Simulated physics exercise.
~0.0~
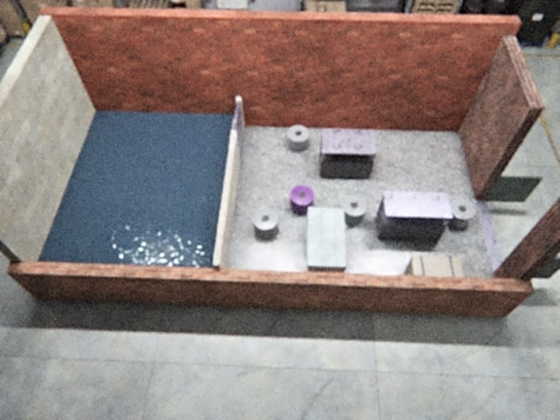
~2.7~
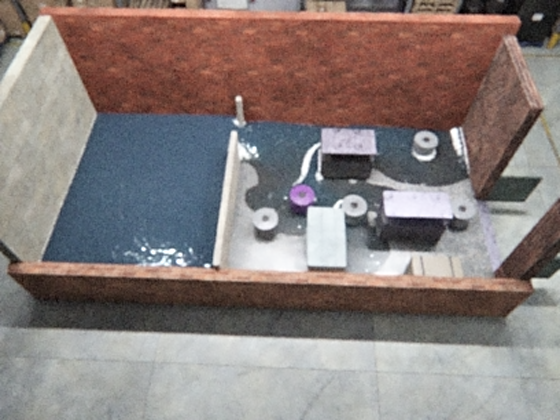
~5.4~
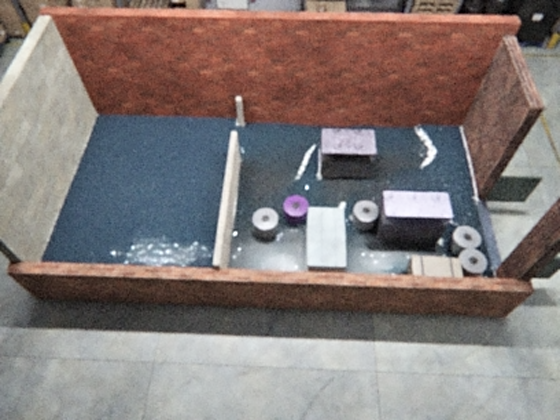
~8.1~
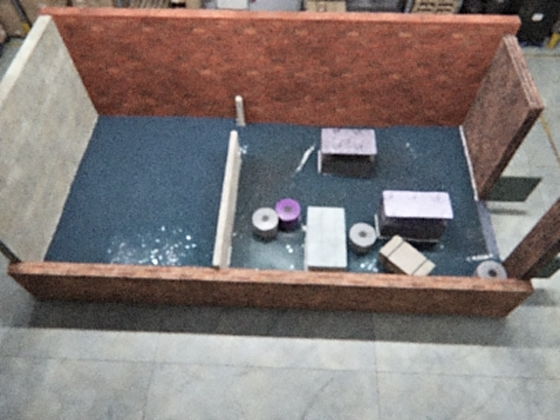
Dark blue water fills the left room of a brick-red walled enclosure, seen from above, held behind a pale partition. On the speckled grey floor at right stand grey round tubs, one purple tub, two lilac-topped dark blocks, a pale box and a low tan box. The water bursts through near the back and spreads around them, and the rear grey tub shifts right, then down toward the right-hand opening. The water covers the floor as other tubs drift. Finally, the tan box sits turned askew, one grey tub rests by the lower right opening, and the purple tub has slid slightly left, beside another grey one.
